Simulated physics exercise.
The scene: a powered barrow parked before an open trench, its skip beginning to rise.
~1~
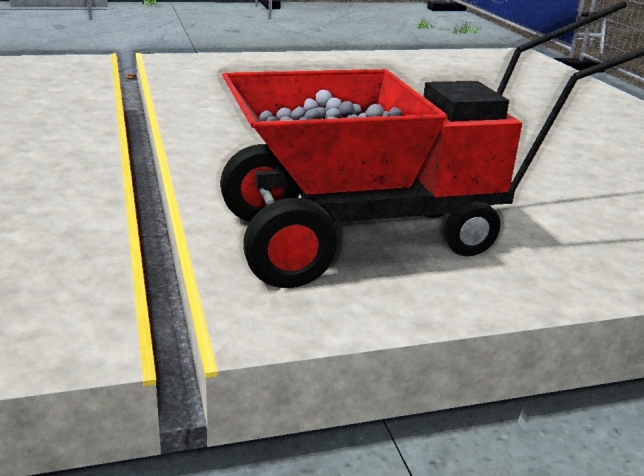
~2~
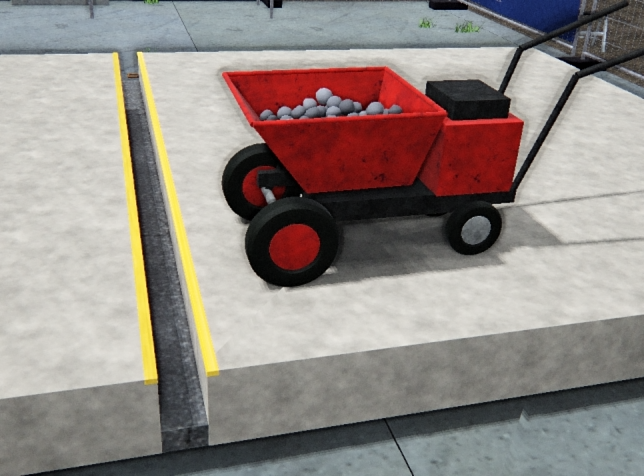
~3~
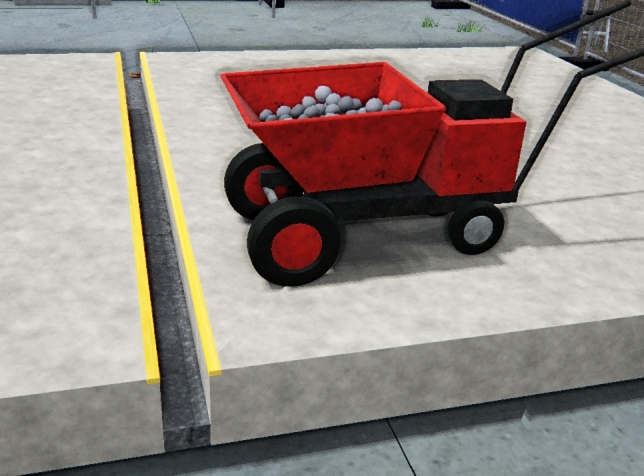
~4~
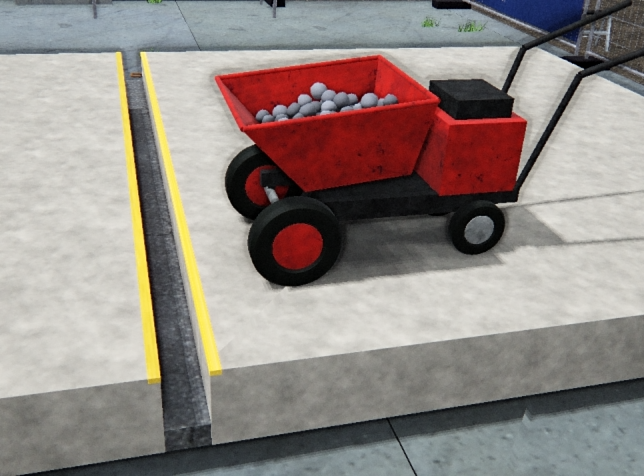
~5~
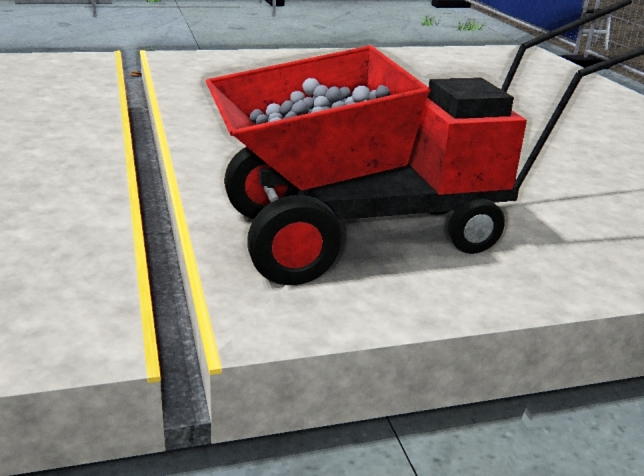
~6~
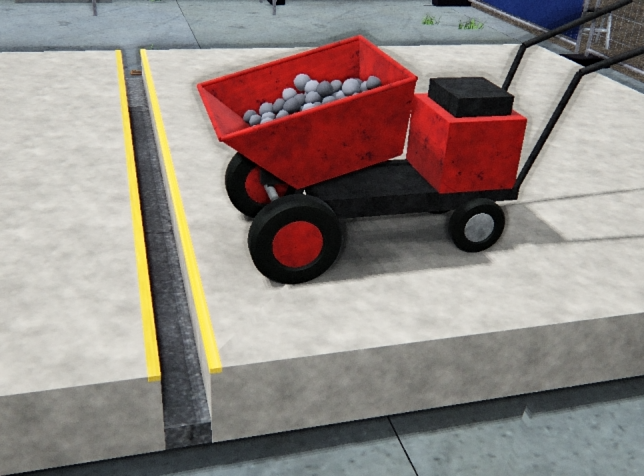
Red powered barrow standing beside a narrow yellow-edged trench, its skip of grey cobbles slowly rising at the back and tilting left.
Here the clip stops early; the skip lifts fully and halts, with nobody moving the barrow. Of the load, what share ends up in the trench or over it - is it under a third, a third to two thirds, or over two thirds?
I expect a trench portion lower than one third.
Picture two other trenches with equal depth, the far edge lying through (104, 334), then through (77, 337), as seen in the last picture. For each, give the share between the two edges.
Estimated share: Try 1 approx. 90 in a hundred, try 2 approx. 100 in a hundred.
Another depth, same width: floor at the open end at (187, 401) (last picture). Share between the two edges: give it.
I'd say roughly 0 in a hundred.
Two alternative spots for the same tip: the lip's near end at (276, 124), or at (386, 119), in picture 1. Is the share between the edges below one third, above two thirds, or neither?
Spot 1: In the middle band. Spot 2: Under a third.
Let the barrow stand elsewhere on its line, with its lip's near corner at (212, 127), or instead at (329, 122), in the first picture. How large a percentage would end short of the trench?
Try 1: 0 %. Try 2: 20 %.
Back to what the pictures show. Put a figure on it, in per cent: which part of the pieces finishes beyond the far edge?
About 75 %.
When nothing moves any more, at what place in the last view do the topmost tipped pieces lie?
My guess for the top is about pixel (102, 238).
Soon after the last picture, skip tipped steeply; all in the skip.
A little later, skip tipped right over; most in the skip; about a quarter beyond it; a stray few falling.
Later still, skip tipped right over; about a quarter in the skip; a stray few in or heaped over the trench; most beyond it.
At rest, skip tipped right over; about a quarter in the skip; a stray few in or heaped over the trench; most beyond it.
